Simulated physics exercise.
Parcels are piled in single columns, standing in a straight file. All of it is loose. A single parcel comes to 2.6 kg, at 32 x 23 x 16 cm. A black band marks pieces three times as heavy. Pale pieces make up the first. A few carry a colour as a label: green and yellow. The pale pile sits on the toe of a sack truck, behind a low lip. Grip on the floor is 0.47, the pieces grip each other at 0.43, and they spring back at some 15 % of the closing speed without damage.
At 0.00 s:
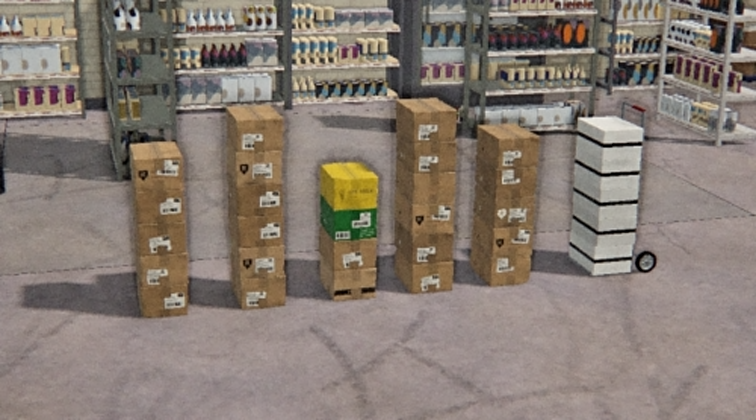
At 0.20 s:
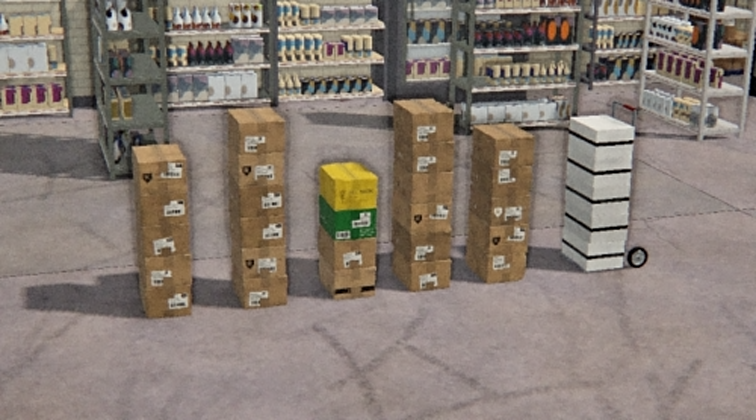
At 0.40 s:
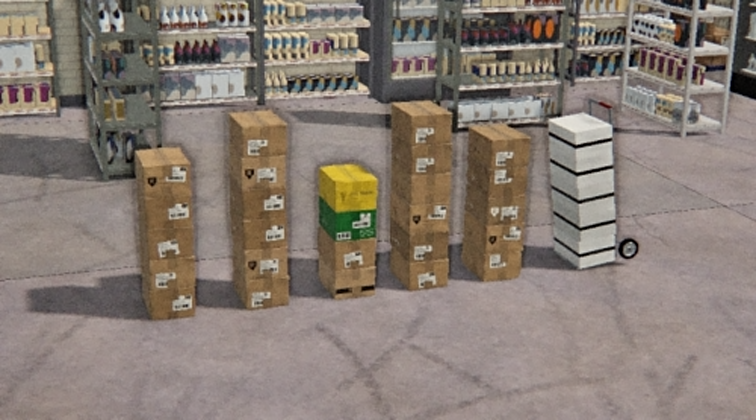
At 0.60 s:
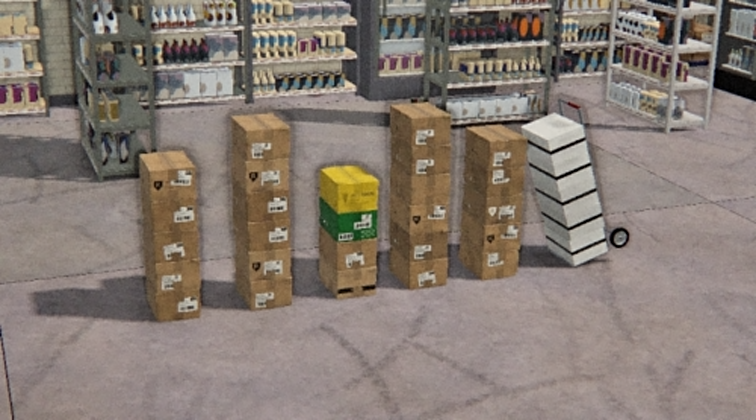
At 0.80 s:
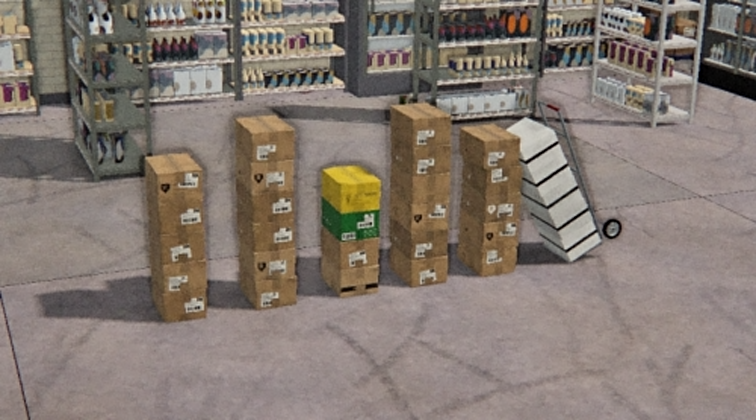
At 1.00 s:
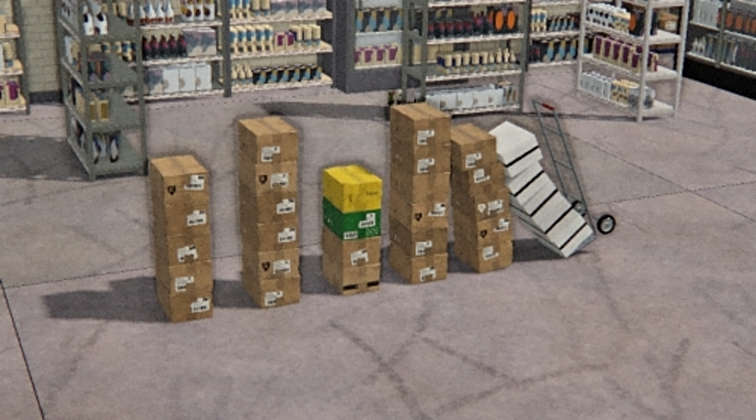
The clip opens on a row of stacked parcels before store shelves: brown columns, a shorter one topped with yellow and green, and a white pile on a hand truck at right. The truck tilts leftward, leaning the white pile against the neighbouring brown column, whose upper parcels then shift slightly left.
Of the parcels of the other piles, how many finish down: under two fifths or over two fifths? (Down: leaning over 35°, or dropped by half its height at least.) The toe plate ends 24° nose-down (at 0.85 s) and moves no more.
It comes to more than two fifths.
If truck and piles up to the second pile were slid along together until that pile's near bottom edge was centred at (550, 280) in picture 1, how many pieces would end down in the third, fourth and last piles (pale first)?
Then third 5, fourth 4, last 5.
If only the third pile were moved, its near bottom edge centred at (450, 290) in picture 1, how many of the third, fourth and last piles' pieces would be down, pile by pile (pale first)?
Then third 6, fourth 4, last 5.
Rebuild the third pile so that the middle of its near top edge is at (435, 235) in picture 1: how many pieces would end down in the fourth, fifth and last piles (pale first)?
Then fourth 0, fifth 0, last 0.
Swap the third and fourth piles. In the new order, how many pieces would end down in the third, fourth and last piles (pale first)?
Then third 2, fourth 5, last 5.
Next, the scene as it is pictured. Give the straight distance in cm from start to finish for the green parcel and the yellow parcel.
Moved: Green 40, yellow 70.
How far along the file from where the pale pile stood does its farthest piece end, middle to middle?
Some 70 cm.
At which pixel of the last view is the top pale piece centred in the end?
Around (465, 200).
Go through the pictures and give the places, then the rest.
In the first frame (pixels give the middle of a visible side; the camera moves round a little), truck frame (641, 144) 0° forward; yellow parcel (356, 194); green parcel (356, 225); none of the others has stirred.
The second frame shows truck frame 0° forward; yellow parcel (356, 195).
The third frame shows truck frame 7° forward, top of the pale pile leaning 7°; green parcel (356, 226); none of the others has stirred.
The fourth frame shows truck frame (585, 137) 17° forward, top of the pale pile leaning 17°; green parcel (358, 227); none of the others has stirred.
The fifth frame shows truck frame (567, 137) 24° forward, top of the pale pile leaning 27°; green parcel (360, 226); one has shifted.
The sixth frame shows truck frame (562, 136) 24° forward, top of the pale pile leaning 26°; green parcel (362, 225); yellow parcel (363, 197); steepest lean 6°, the parcel at (487, 180); movement in 5 of them.
After 1.38 s, 5 of the pale pile down; none of the 26 other parcels down, 11 disturbed.
After 2.30 s, 5 of the pale pile down; 4 of the 26 other parcels down; yellow parcel 32° from how it stood, 6 cm lower; green parcel 32° from how it stood.
After 3.18 s, 5 of the pale pile down; 20 of the 26 other parcels down; green parcel 43° from how it stood, 11 cm lower; yellow parcel 42° from how it stood, 28 cm lower.
In the end (4.4 s), 5 of the pale pile down; 20 of the 26 other parcels down; green parcel 43° from how it stood, 11 cm lower; yellow parcel 42° from how it stood, 28 cm lower. That is 77 per cent. From the last view, middles, green parcel near (284, 245), yellow parcel near (240, 252).
